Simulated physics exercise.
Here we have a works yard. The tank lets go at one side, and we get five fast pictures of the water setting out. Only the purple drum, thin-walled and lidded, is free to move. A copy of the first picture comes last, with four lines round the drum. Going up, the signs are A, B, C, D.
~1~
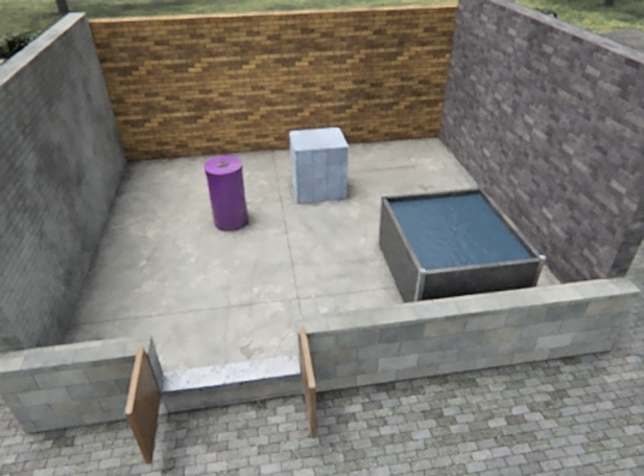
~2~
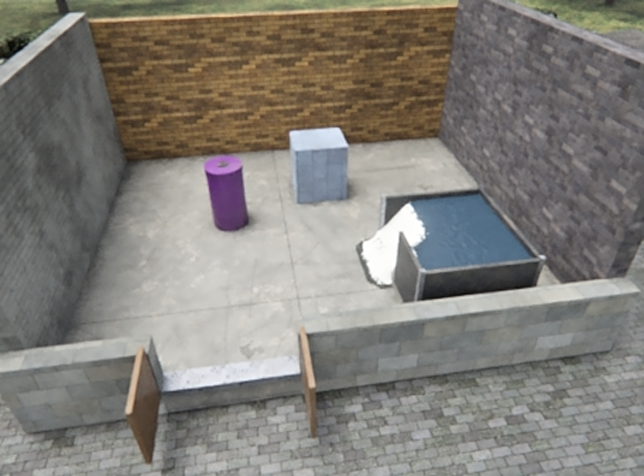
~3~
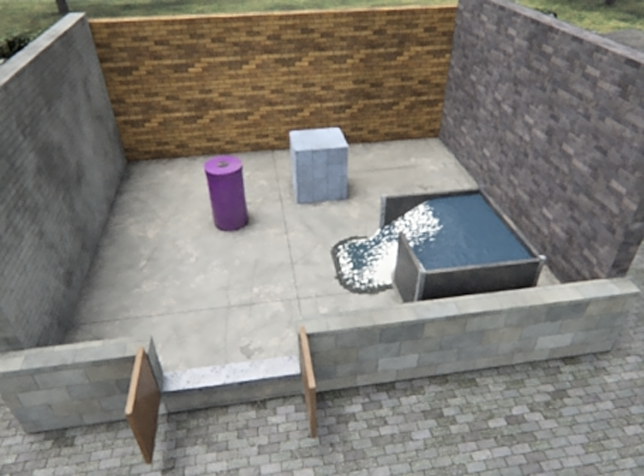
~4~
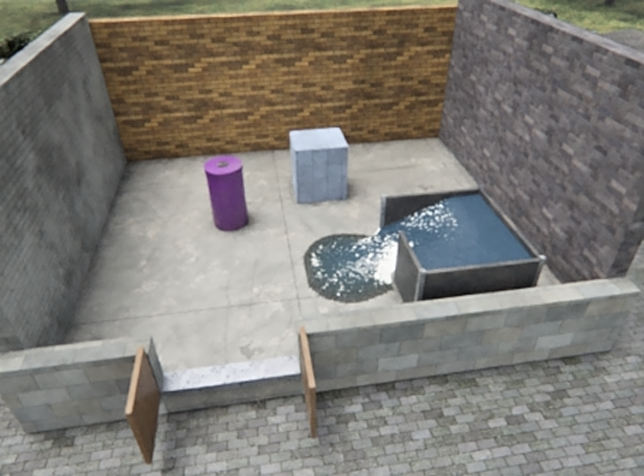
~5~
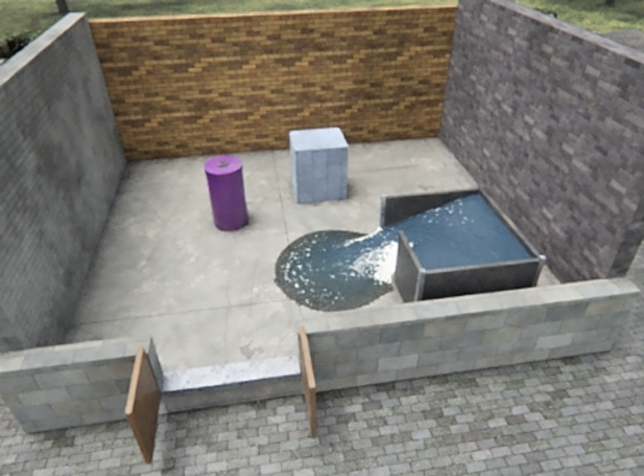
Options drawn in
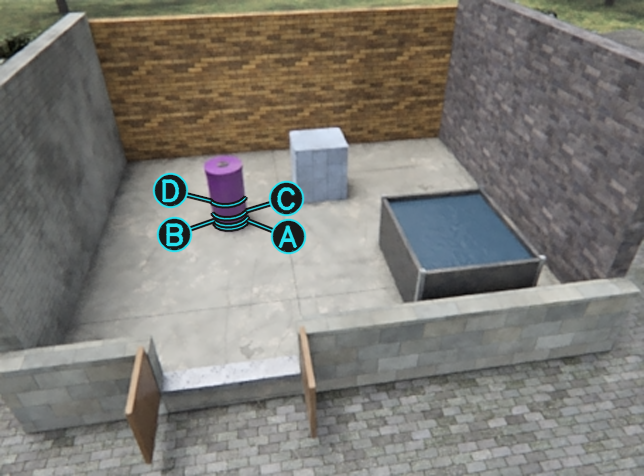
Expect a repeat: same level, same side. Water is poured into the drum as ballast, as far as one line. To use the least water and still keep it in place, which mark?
Line C just does it.
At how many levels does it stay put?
Two of them.
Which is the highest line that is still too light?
That would be B.
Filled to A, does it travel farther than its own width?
Yes.
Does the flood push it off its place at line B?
Yes, it does.
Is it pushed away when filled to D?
No, not at all.
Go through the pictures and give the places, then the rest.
Lid of the purple drum at (223, 165); tank full, its middle at (454, 231); open gate at (225, 329).
Water covers 1 % of the ground and is seen nearest the drum at (365, 246).
Water covers 3 % of the ground and is seen nearest the drum at (344, 242).
Water covers 4 % of the ground and is seen nearest the drum at (317, 247).
Lid of the purple drum at (223, 165); water covers 7 % of the ground and is seen nearest the drum at (297, 244).
On the marked copy, A at (231, 229); B at (231, 225); C at (230, 218); D at (228, 205); from the bottom up A, B, C, D.
With A, it is pushed about 3 times its own width away.
With B, it is pushed about its own width away.
With C, it does not move.
With D, it does not move.
